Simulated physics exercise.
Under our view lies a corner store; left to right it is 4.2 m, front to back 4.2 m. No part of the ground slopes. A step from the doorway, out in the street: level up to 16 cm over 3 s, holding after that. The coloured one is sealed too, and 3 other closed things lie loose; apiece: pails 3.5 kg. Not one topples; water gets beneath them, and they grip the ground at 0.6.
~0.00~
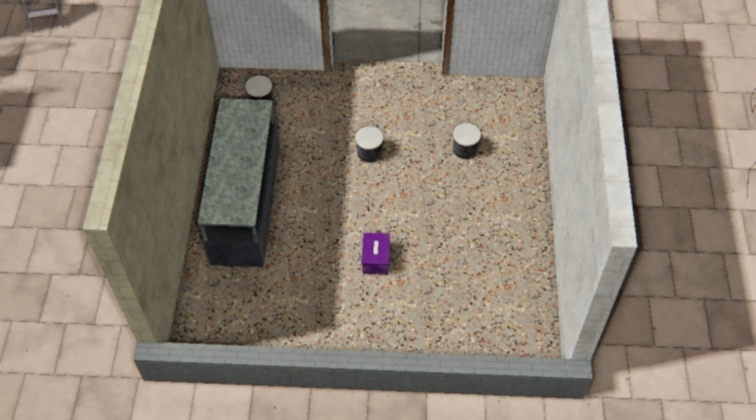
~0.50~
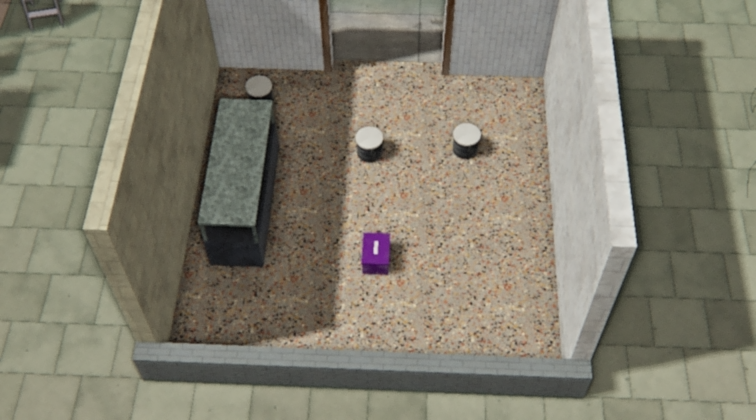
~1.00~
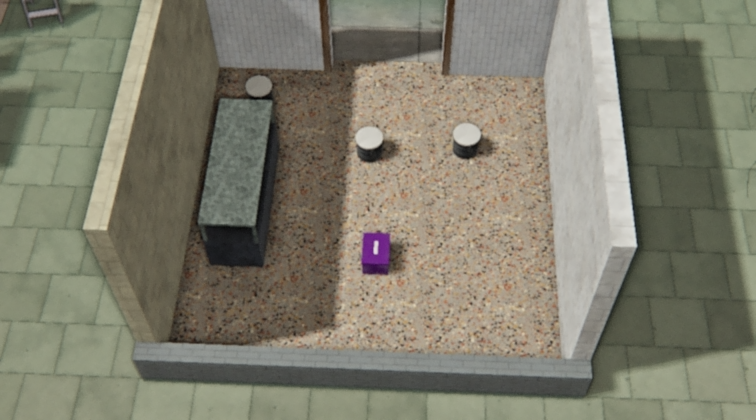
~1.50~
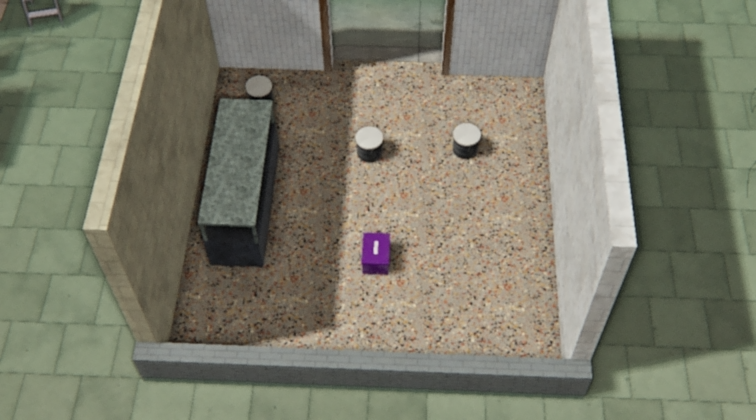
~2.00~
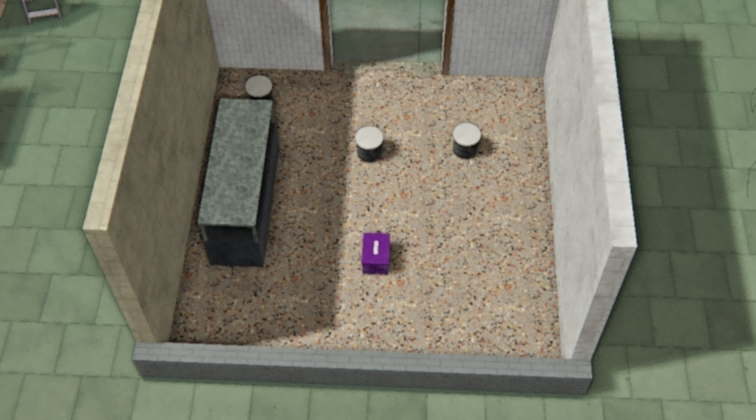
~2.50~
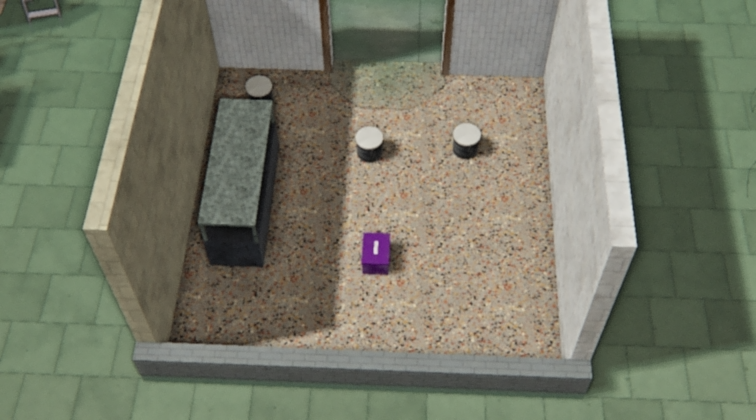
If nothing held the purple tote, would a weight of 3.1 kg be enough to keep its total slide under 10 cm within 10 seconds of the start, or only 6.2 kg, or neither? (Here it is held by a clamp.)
Neither is.
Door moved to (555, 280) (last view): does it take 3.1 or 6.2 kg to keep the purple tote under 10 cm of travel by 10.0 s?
In that case neither weight holds it.
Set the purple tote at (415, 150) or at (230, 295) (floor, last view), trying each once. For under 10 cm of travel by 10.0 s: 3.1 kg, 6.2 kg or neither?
Try by try, no option works; must use the heavier.
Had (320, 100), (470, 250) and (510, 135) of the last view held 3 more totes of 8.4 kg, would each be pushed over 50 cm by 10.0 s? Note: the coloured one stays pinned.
First: Inside the limit; second: Inside the limit; third: Inside the limit.
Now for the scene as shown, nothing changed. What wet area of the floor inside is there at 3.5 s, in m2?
Close to 2.5 m2, I'd say.
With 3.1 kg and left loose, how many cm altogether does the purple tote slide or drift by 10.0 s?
Some 150 centimetres of travel in total.
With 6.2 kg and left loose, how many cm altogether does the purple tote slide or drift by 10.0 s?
Close to 60 cm, all told.
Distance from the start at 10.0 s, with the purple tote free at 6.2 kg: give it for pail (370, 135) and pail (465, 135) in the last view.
300 cm, 80 cm.
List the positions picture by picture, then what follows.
In the first frame, the purple tote at (376, 248) rests on the ground; 0.0 m2 under water; 0 of 4 have shifted.
In the second frame, the purple tote at (376, 248), on the bottom; 0.0 m2 under water; 0 of 4 have shifted.
In the third frame, the purple tote at (376, 248), on the bottom; water covers 0.0 m2; 0 of 4 have shifted.
In the fourth frame, the purple tote at (376, 248), on the bottom; water covers 0.0 m2; 0 of 4 have shifted.
In the fifth frame, the purple tote at (376, 248) rests on the ground; water covers 0.0 m2; 0 of 4 have shifted.
In the sixth frame, the purple tote at (376, 248), on the bottom; water covers 0.6 m2; 0 of 4 have shifted.
After 3.5 s the purple tote would be 0 cm from its start with 3.1 kg and 0 cm from its start with 6.2 kg; 0 cm of water round it then.
After 4.5 s the purple tote would be 0 cm from its start with 3.1 kg and 0 cm from its start with 6.2 kg; 1 cm of water round it then.
After 7.0 s the purple tote would be 88 cm from its start with 3.1 kg and 5 cm from its start with 6.2 kg; 3 cm of water round it then.
After 10.0 s the purple tote would be 112 cm from its start with 3.1 kg and 66 cm from its start with 6.2 kg; 7 cm of water round it then.
